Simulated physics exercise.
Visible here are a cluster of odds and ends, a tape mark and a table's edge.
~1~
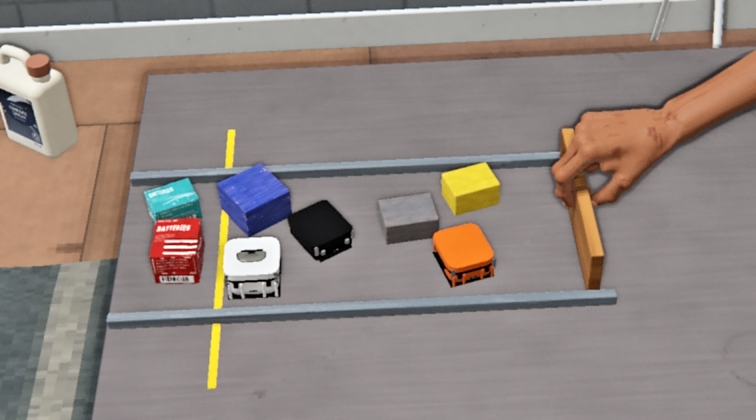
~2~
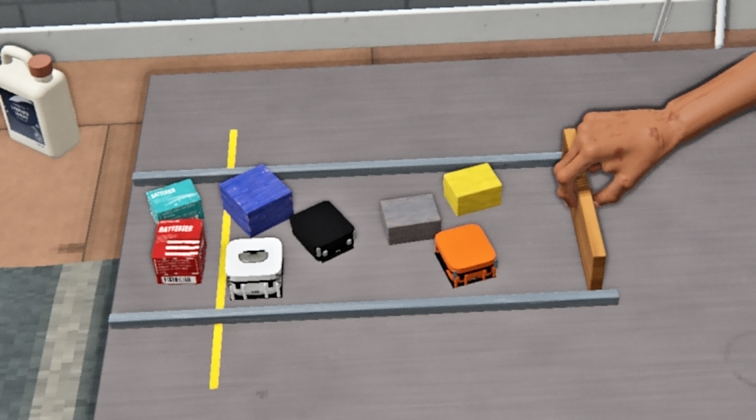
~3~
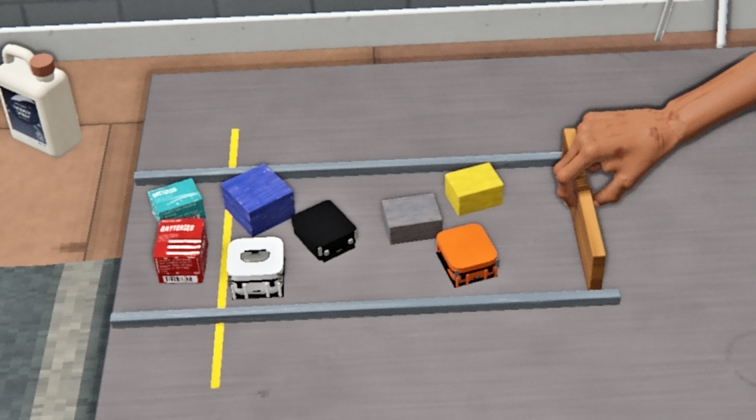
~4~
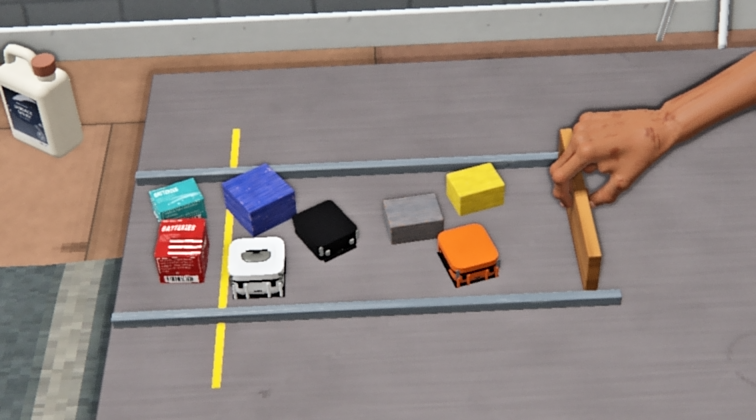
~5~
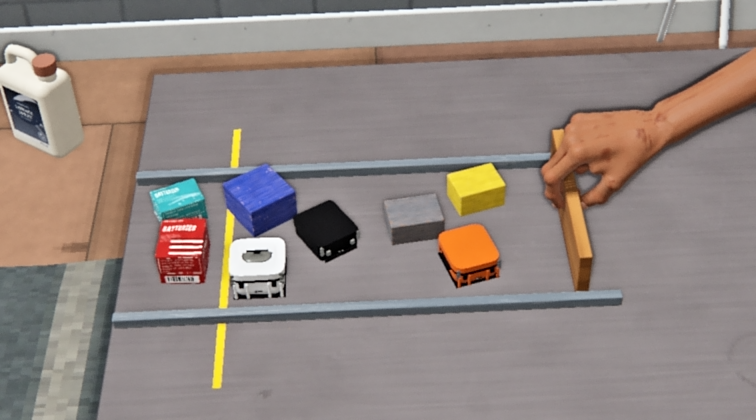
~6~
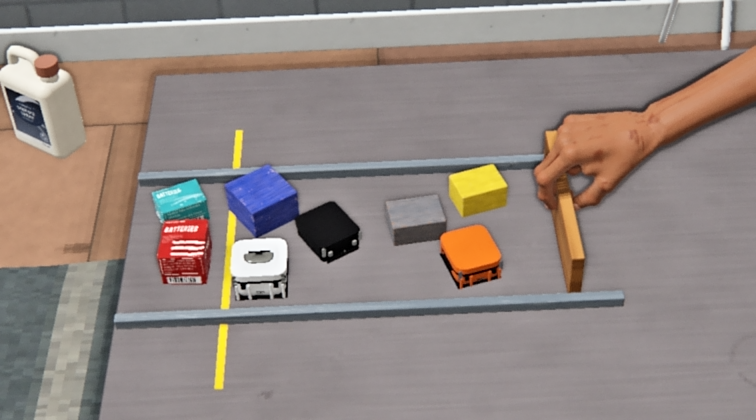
The video shows a hand holding a wooden board upright at the right of a group of colourful boxes and blocks between two rails, then sliding it slightly left, while the objects stay in place near a yellow tape line.
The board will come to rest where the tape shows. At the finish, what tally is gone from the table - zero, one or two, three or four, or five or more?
The tally gone is one or two.
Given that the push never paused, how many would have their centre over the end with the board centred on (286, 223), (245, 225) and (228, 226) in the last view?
0, 2 and 2.
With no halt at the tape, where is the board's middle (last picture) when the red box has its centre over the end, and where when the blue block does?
Near (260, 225), then near (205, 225).
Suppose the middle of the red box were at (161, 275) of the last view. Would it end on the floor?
Result: It does not stay.
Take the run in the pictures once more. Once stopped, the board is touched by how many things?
At rest, 3 are in contact.
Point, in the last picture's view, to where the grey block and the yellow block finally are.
Around (199, 227) and around (209, 196).
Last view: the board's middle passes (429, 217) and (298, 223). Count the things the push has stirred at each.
So far 3, and 8 at the second.
Soon after, none off yet; turquoise box at rest near (181, 206); red box at rest near (185, 252); blue block at rest near (263, 201).
Then, none off yet; turquoise box at rest near (181, 206); red box at rest near (185, 252); blue block at rest near (262, 201).
Further on, none off yet; turquoise box moved about its own width near (153, 202); red box moved about its own width near (138, 251); blue block moved about its own width near (204, 195).
At rest, the number that fall off is one or two; fallen, red box and turquoise box.
